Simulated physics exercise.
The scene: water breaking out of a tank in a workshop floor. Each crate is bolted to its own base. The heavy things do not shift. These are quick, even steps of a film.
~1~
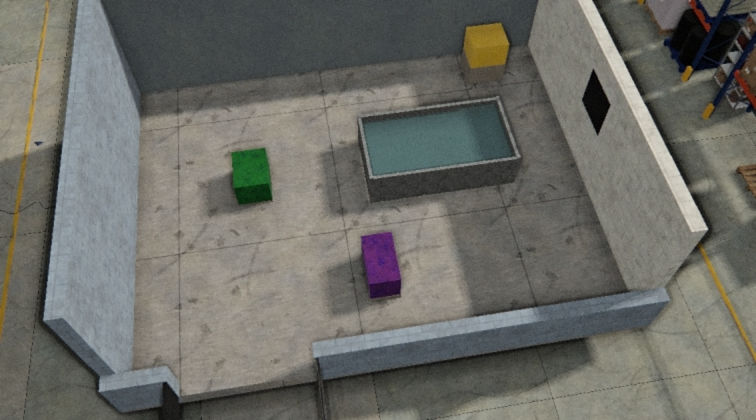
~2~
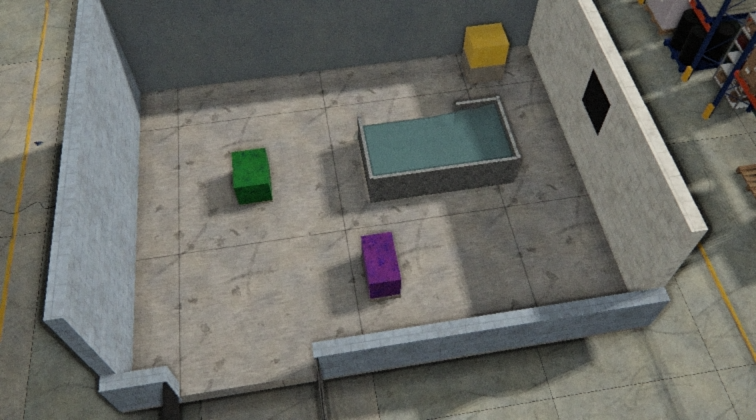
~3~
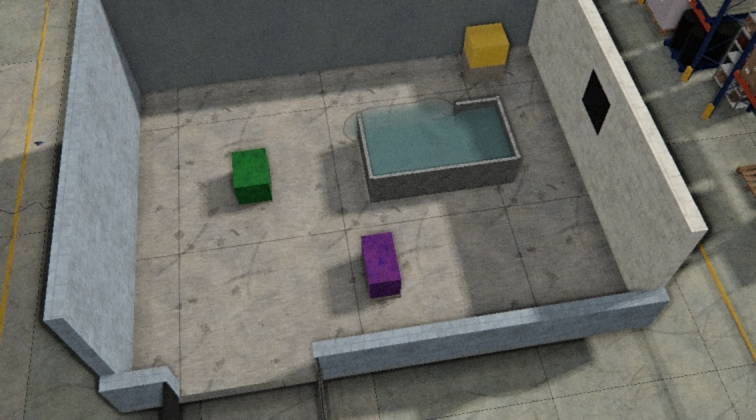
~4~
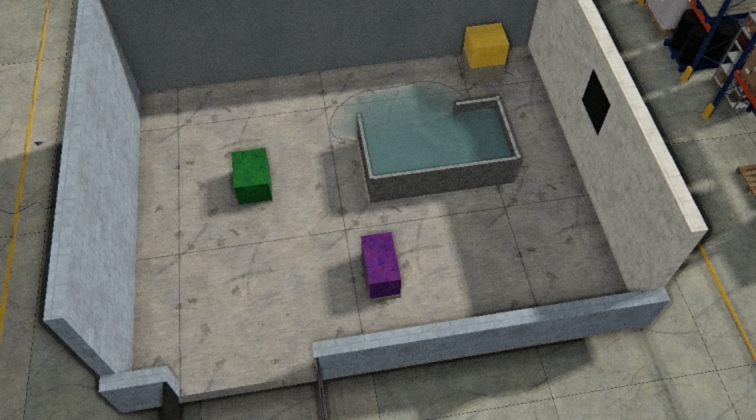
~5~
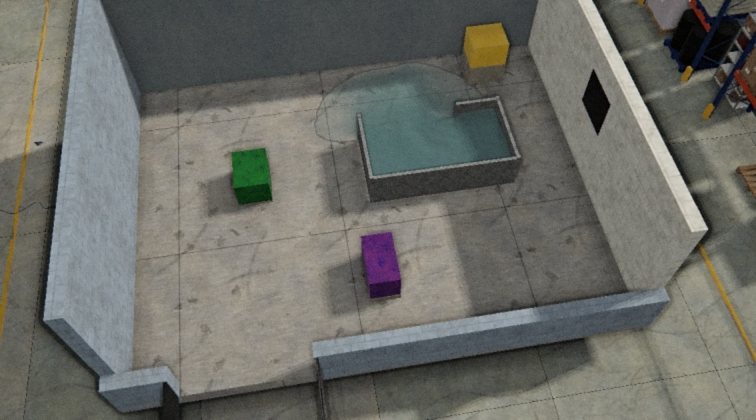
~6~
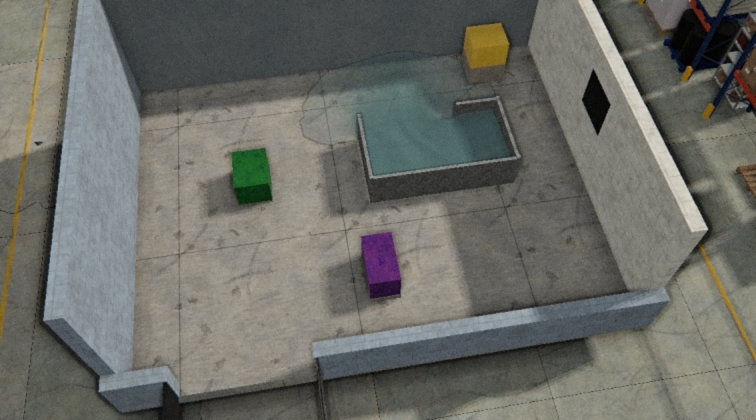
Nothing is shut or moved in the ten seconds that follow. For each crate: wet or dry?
In the end: The green crate is soaked; the purple crate keeps dry; the yellow crate keeps dry.
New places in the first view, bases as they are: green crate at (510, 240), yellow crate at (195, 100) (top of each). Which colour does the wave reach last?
The purple-painted one.
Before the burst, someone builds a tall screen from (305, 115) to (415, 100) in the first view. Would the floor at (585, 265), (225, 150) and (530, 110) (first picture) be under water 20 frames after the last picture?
In turn: Dry, covered, flooded.
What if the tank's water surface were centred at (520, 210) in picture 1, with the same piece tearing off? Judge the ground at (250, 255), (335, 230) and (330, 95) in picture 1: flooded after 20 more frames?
In turn: Dry, clear, awash.
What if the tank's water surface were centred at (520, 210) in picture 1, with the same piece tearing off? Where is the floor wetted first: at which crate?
It is the yellow crate.
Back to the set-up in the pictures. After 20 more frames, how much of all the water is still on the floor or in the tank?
I make it 100 per cent.
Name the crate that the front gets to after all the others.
That is the purple crate.
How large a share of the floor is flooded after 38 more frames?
Near 70 in a hundred.
A moment on, water covers 15 % of the floor; the green crate not reached, the purple crate not reached, the yellow crate water round its plinth.
Next, water covers 25 % of the floor; the green crate not reached, the purple crate not reached, the yellow crate water round its plinth.
Then, water covers 40 % of the floor; the green crate water round its plinth, the purple crate not reached, the yellow crate water round its plinth.
Later, water covers 70 % of the floor; the green crate water round its plinth, the purple crate not reached, the yellow crate water round its plinth.
In the end, water covers 90 % of the floor; the green crate was topped, the purple crate stayed above the water, the yellow crate stayed above the water.
